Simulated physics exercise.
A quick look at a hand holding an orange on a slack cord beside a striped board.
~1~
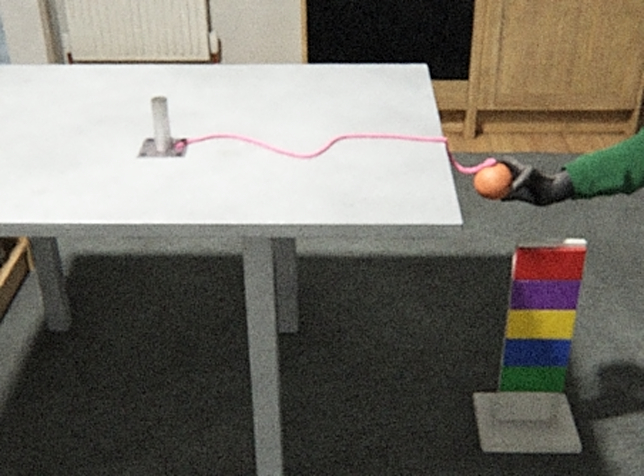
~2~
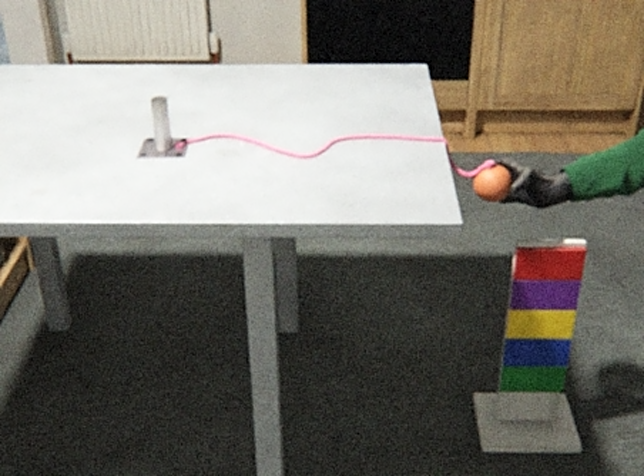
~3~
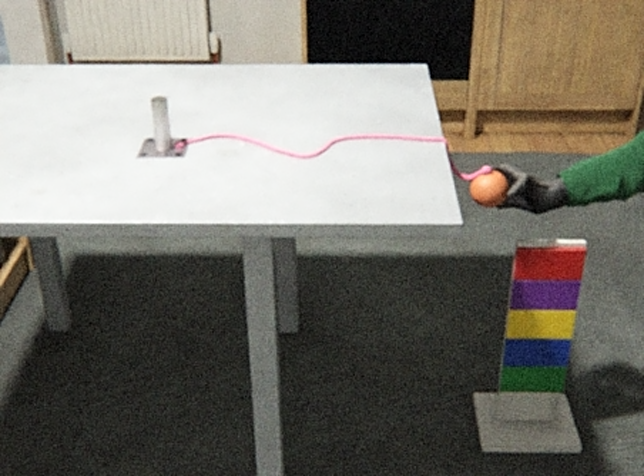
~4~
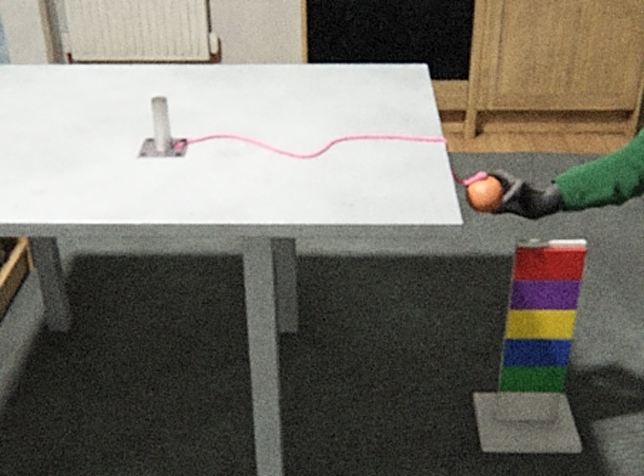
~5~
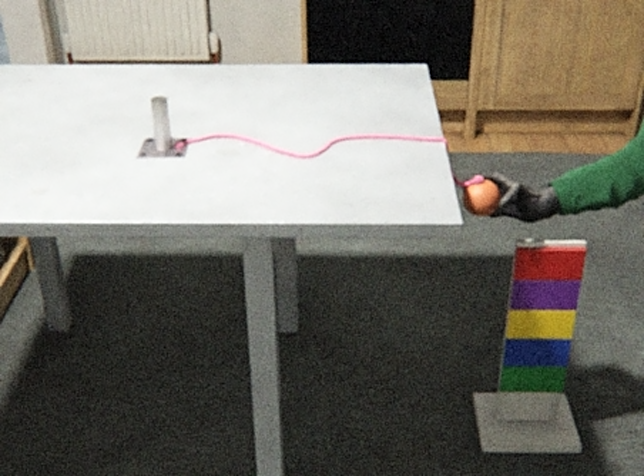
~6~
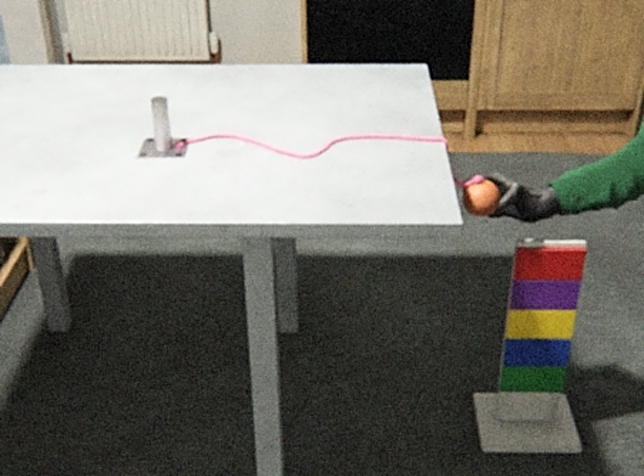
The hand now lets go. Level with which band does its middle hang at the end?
The red one.
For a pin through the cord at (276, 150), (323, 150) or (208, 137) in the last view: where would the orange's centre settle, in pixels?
Try by try, around (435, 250), (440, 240) and (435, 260).
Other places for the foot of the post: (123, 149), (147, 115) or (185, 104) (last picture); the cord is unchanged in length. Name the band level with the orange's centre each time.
One after the other, above them all; no band; red.
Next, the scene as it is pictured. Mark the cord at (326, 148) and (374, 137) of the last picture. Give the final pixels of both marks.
About (360, 146), and the other about (420, 146).
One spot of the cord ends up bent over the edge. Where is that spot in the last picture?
It lies at about (400, 138).
Soon after, orange near (444, 253); level with red.
Then, orange near (444, 265); level with red.
At rest, orange near (438, 268); level with red. The cord holds its middle at red.
